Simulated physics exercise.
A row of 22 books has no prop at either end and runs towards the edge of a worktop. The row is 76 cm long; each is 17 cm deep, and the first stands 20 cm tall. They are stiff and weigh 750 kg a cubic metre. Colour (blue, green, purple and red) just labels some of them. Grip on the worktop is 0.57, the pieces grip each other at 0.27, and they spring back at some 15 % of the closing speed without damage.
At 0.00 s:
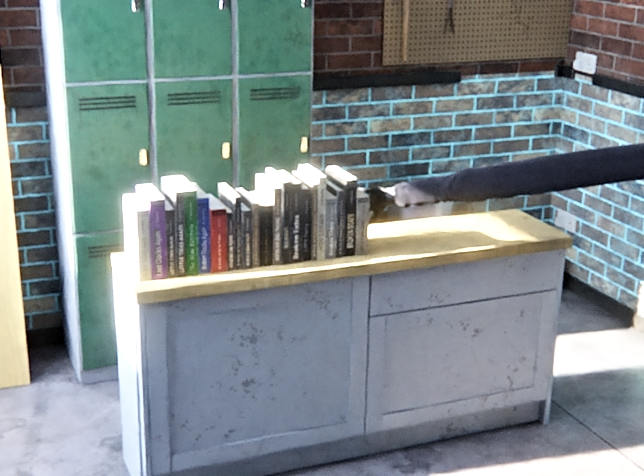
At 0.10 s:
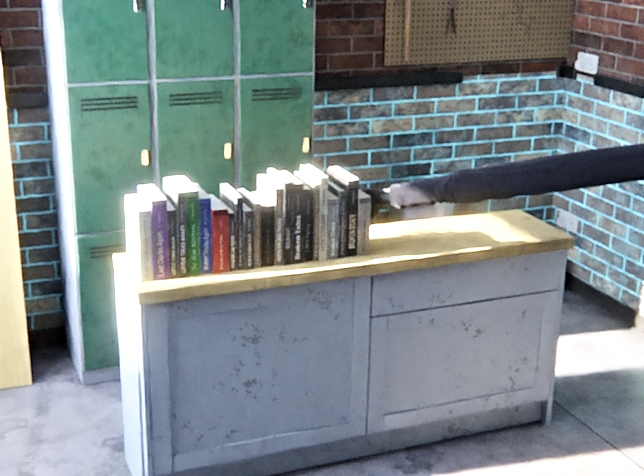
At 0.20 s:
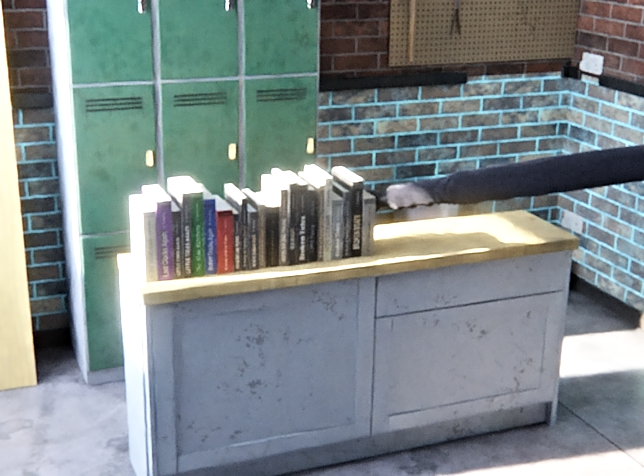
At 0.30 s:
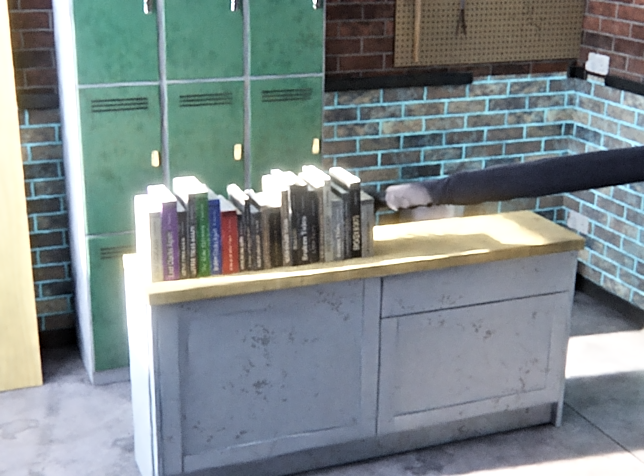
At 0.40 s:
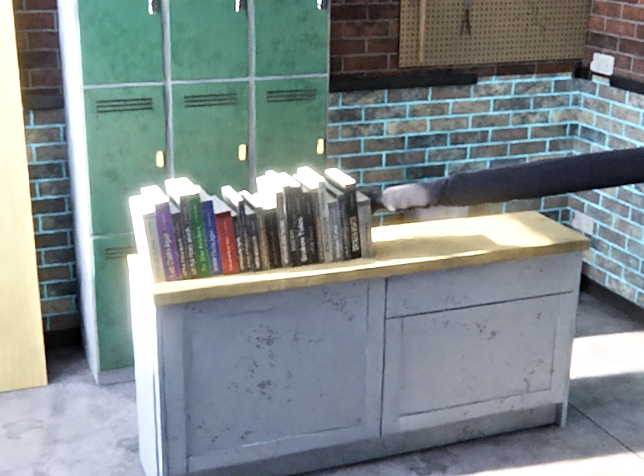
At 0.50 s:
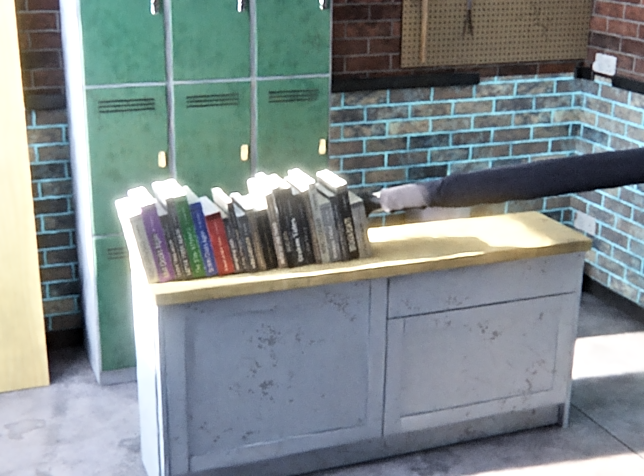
A hand reaches in from the right and pushes a row of books, leaning them left.
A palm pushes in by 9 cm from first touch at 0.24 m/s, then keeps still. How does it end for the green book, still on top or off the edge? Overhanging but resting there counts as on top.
The green book drops off.
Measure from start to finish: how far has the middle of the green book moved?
About 95 cm.
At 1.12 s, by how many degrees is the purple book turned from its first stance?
About 120°.
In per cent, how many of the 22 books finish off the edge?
Roughly 25 per cent of them.
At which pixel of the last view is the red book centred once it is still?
At about (182, 248).
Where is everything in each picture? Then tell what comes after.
In the first frame (each place is the centre of the face we see best; the camera pans a little), hand (380, 199) 48 mm from the first; green book (192, 234); red book (219, 241); purple book (158, 240); all in place.
In the second frame, hand (375, 200) 24 mm from the first; green book (193, 234).
In the third frame, hand 1 mm in; green book (198, 235).
In the fourth frame, hand 24 mm in; green book (203, 235); 6 have shifted.
In the fifth frame, hand 48 mm in; green book (199, 236) tilted 7°; blue book (212, 238) tilted 7°; steepest lean 7°, the book at (153, 248); 22 have shifted.
In the sixth frame, hand (365, 204) 7 cm in; green book (190, 237) tilted 12°; purple book (158, 244) tilted 12°; blue book (204, 240) tilted 12°; steepest lean 13°, the book at (144, 250); 22 have shifted.
By 0.72 s, none of the 22 books off the edge, 22 disturbed; green book tilted 27°; purple book tilted 35°.
By 1.12 s, 3 of the 22 books off the edge; green book tilted 68°; purple book on its side.
By 1.48 s, 5 of the 22 books off the edge; green book on its side; blue book on its side.
When it is over (1.9 s), 5 of the 22 books off the edge; green book on its side; purple book on its side; blue book on its side. In pixels of the last frame, middles, purple book near (34, 444).
